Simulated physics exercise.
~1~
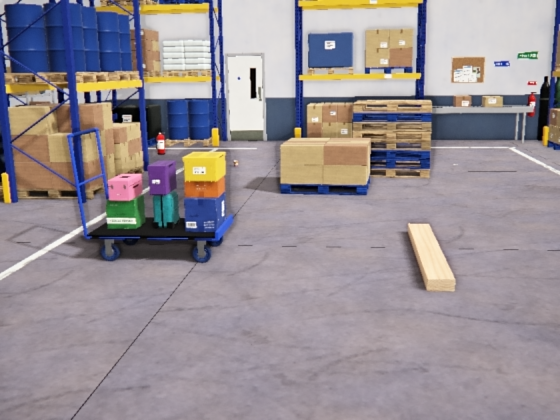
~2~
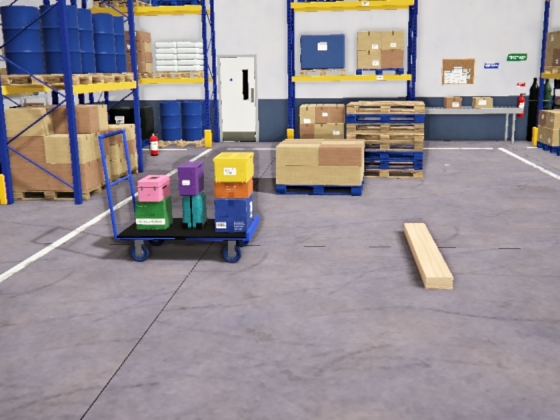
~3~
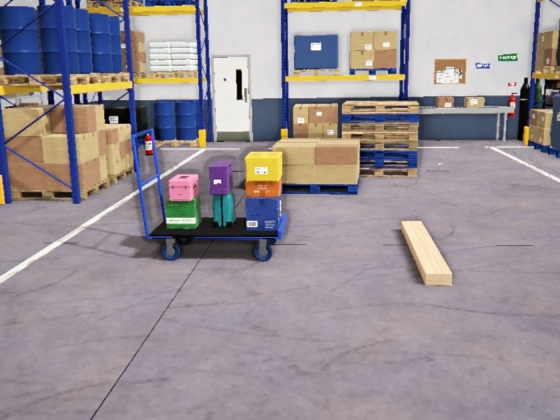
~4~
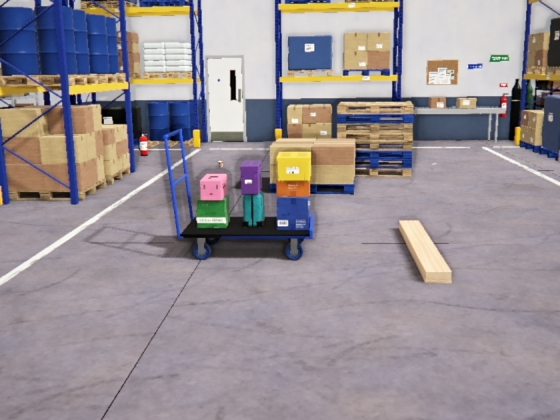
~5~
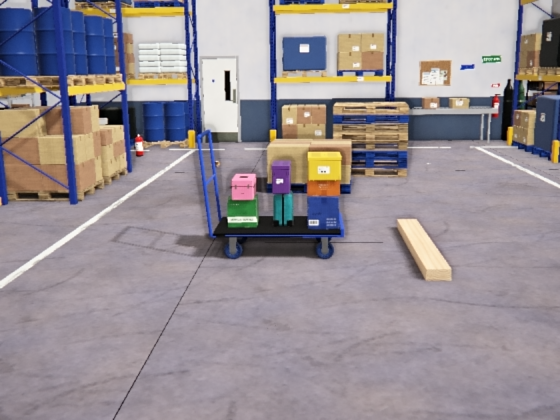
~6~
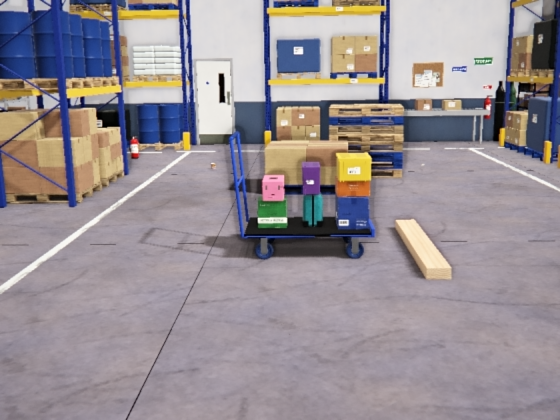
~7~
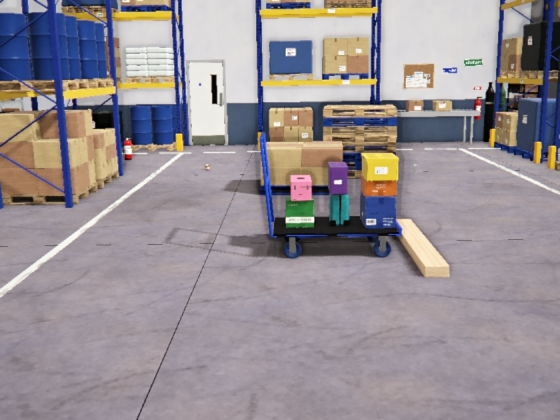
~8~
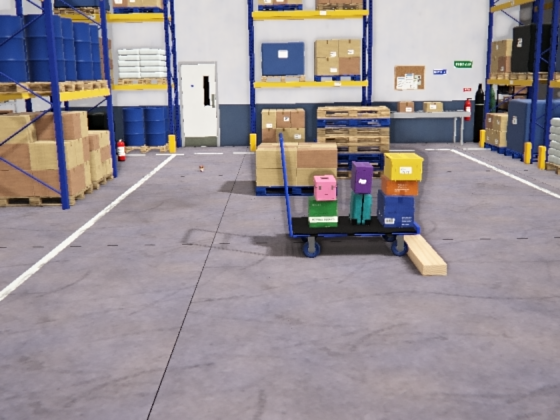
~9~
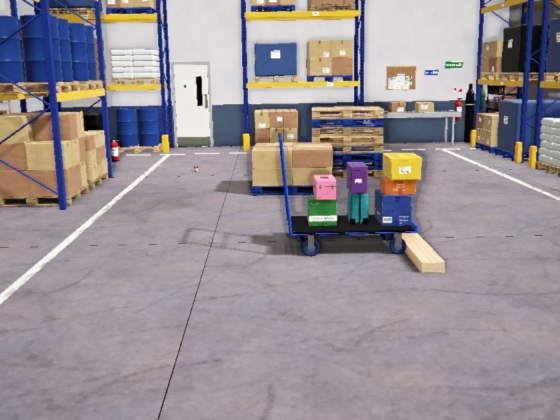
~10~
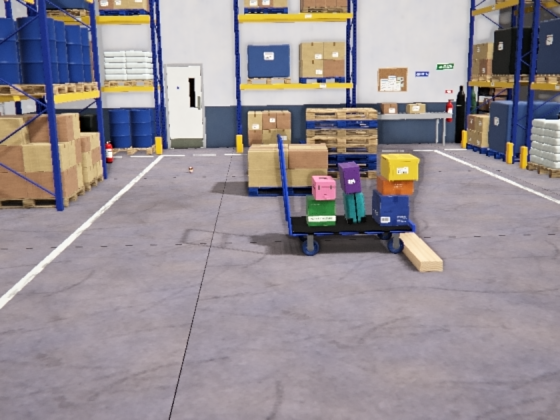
In a warehouse, a blue cart stacked with colourful boxes rolled right across the floor until it stopped against a pale wooden beam, where the purple box and the teal one beneath it tipped slightly left, and everything stayed aboard.
